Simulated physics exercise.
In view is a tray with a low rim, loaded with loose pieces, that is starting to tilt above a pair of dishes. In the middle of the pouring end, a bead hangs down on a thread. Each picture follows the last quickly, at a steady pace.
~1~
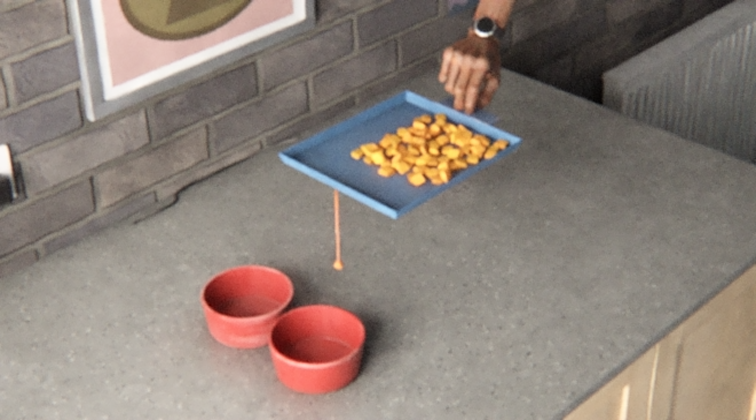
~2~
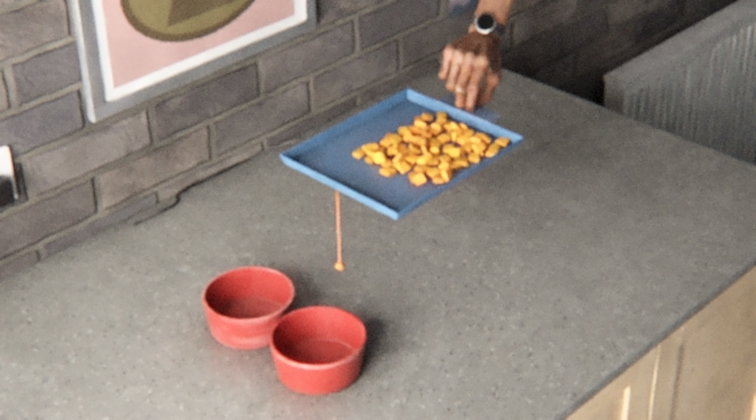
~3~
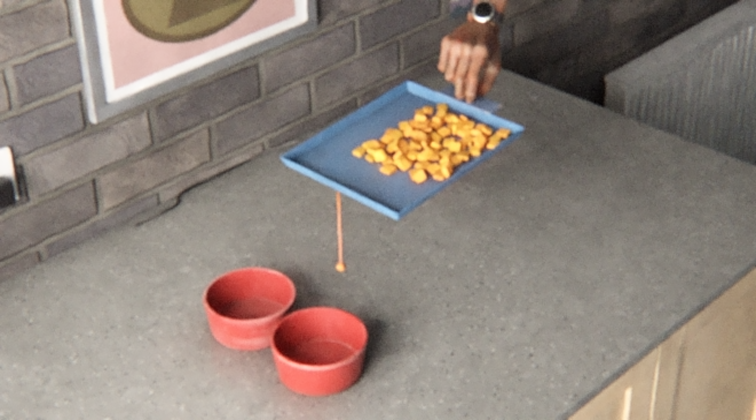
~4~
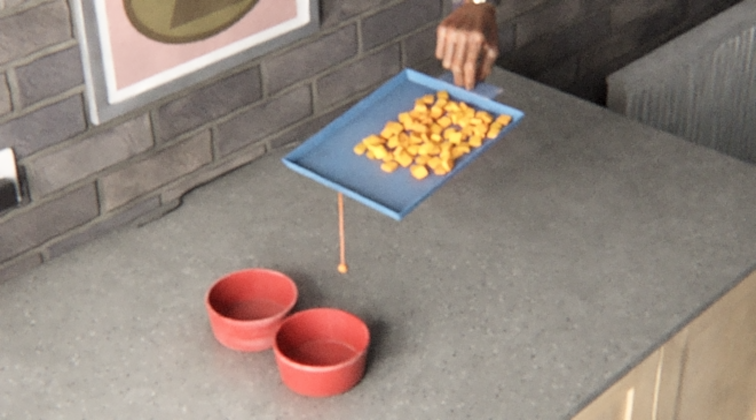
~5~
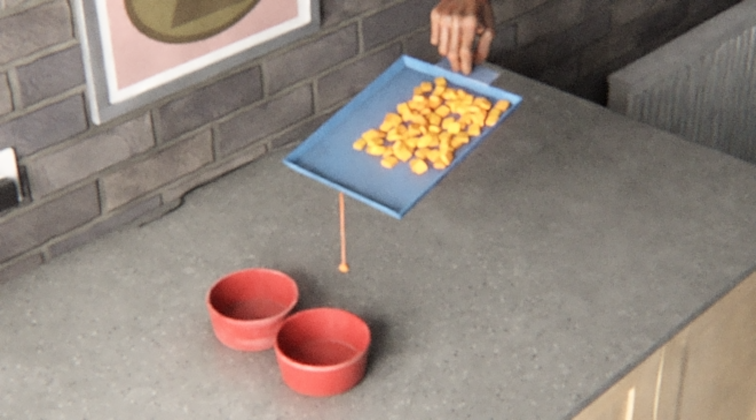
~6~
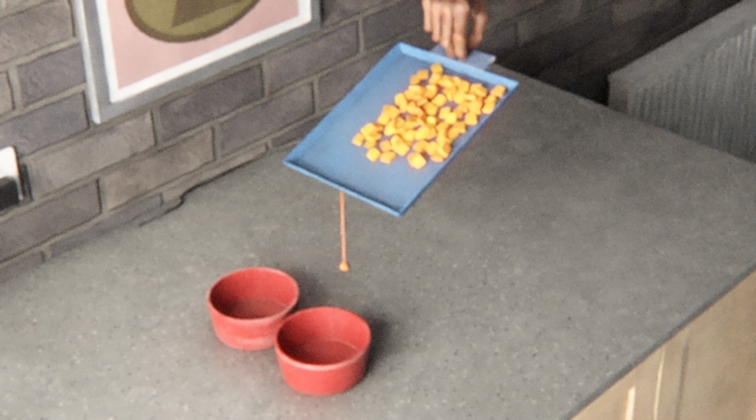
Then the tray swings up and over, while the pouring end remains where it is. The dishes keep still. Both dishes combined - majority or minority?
Most never reaches the dishes.
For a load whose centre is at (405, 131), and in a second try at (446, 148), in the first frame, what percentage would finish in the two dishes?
Roughly 20 and 40 percent, in that order.
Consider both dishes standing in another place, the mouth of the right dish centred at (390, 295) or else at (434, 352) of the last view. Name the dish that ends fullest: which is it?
Try 1: The dish to the left; try 2: The dish to the left.
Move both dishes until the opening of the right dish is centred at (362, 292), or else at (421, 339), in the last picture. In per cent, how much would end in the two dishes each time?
Approximately 60 percent, followed by approximately 40 percent.
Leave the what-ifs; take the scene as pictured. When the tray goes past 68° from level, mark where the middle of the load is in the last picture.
Near the pixel (331, 188).
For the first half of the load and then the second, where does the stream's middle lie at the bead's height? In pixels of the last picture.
At (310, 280) for the first part, then at (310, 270) for the others.
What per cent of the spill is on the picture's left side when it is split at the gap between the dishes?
Left share: Close to 20 %.
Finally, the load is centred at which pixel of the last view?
Near pixel (309, 316).
Soon, tray tipped steeply; most on the tray; about a quarter in the air.
A while on, tray tipped past a quarter turn; a stray few on the tray; a small part in the right dish; about a quarter in the left dish; about half outside both; about a quarter in the air.
Towards the end, tray tipped past a quarter turn; a small part in the right dish; about a quarter in the left dish; about two thirds outside both.
Finally, tray tipped past a quarter turn; a small part in the right dish; about a quarter in the left dish; about two thirds outside both.
